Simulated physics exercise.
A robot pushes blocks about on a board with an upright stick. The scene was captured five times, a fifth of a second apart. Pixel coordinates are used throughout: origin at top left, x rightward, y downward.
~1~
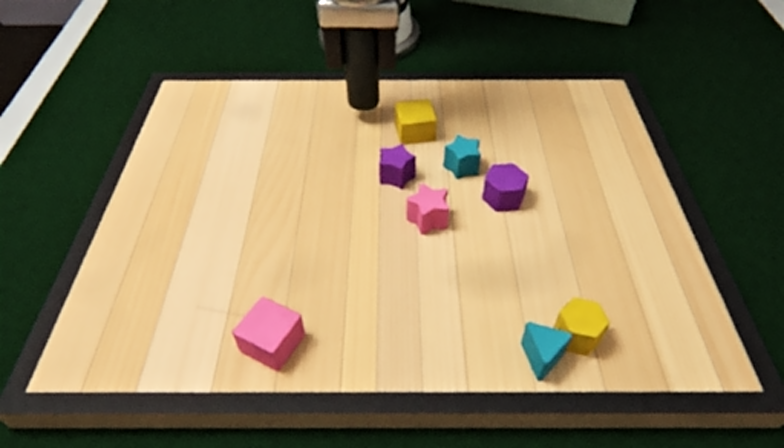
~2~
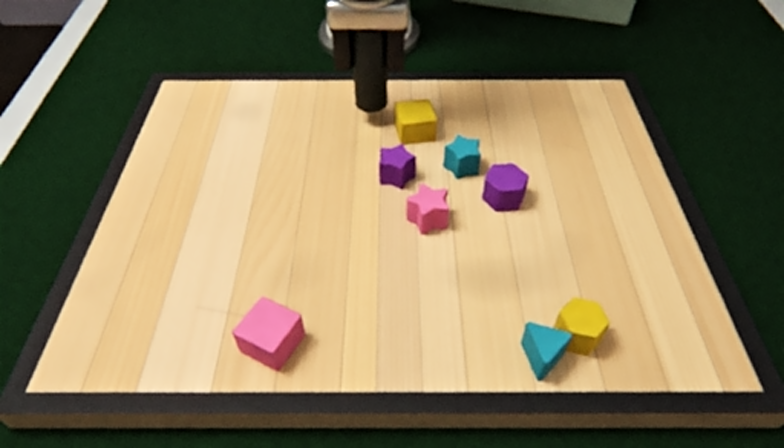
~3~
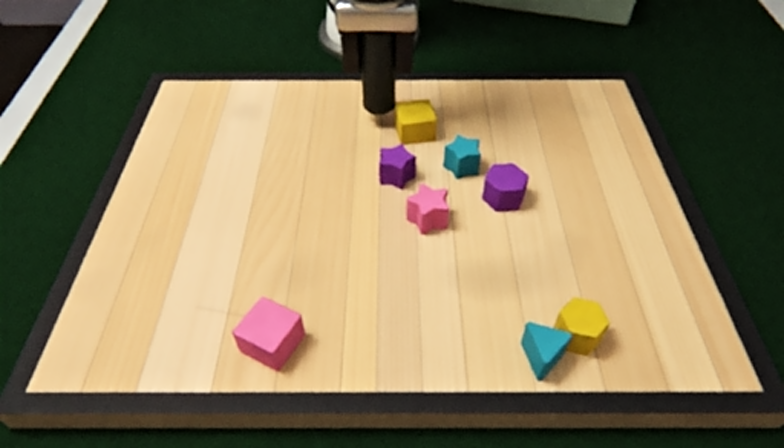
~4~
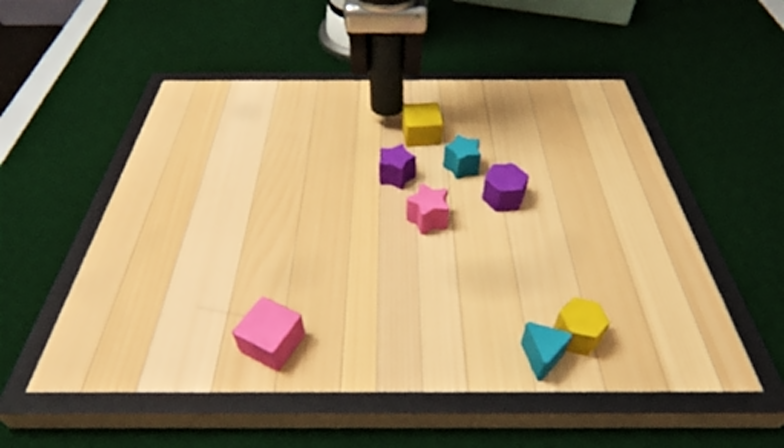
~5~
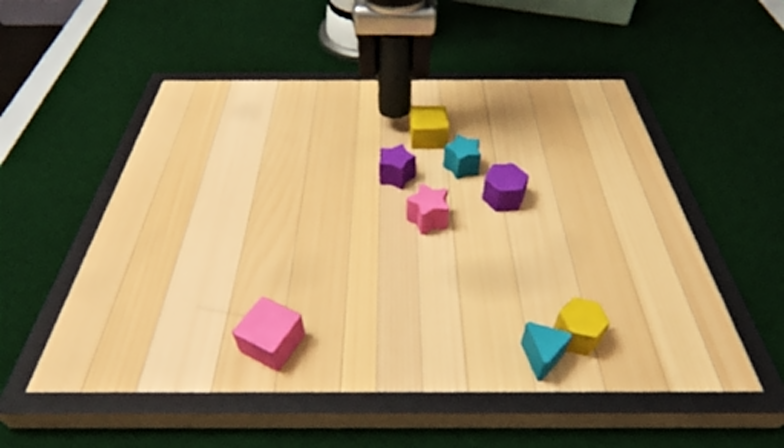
A robot arm with a dark upright stick reaches over the far edge of a pale wooden board with a dark rim, seen from above the near side by a still camera. Yellow, purple, turquoise and pink blocks cluster near the stick, with a pink cube at lower left and turquoise and yellow blocks at lower right. The stick slides right, then nudges the yellow square block slightly rightward.
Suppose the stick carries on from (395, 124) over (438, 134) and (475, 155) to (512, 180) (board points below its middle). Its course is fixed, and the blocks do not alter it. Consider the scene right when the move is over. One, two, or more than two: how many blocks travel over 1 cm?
I'd put the number at three or more.
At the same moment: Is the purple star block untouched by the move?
That would be a yes.
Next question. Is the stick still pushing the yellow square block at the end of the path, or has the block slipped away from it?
I predict the stick still has it in front.
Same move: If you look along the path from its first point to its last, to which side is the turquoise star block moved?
It will end up to the right.
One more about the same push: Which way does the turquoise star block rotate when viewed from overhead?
It ends up turned clockwise.
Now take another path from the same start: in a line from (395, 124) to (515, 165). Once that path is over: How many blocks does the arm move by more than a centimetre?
I reckon the push displaces two of the blocks by more than 1 cm.
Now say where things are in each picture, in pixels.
In the first frame, tip of the stick at (364, 101), middles of tops, purple star block at (396, 155), yellow square block at (416, 111), turquoise star block at (464, 146), purple hexagonal block at (507, 176).
In the second frame, stick at (371, 103), nothing pushed.
In the third frame, stick at (379, 105), nothing pushed.
In the fourth frame, stick at (387, 107), yellow square block at (422, 113).
In the fifth frame, stick at (395, 109), purple star block at (396, 155), yellow square block at (429, 116), turquoise star block at (464, 146), purple hexagonal block at (507, 176).
What follows on the original path. One third of the way, stick at (440, 120); yellow square block at (463, 132), turned 55° clockwise; turquoise star block at (475, 155), turned 20° clockwise.
Two thirds of the way, stick at (478, 140); yellow square block at (493, 159), turned 90° clockwise; turquoise star block at (478, 183), turned 60° clockwise; purple hexagonal block at (520, 193), turned 55° anticlockwise.
At the end, stick at (515, 165); purple star block unmoved; yellow square block at (522, 187), turned 110° clockwise; turquoise star block at (480, 196), turned 115° clockwise; purple hexagonal block at (534, 219), turned 40° anticlockwise.
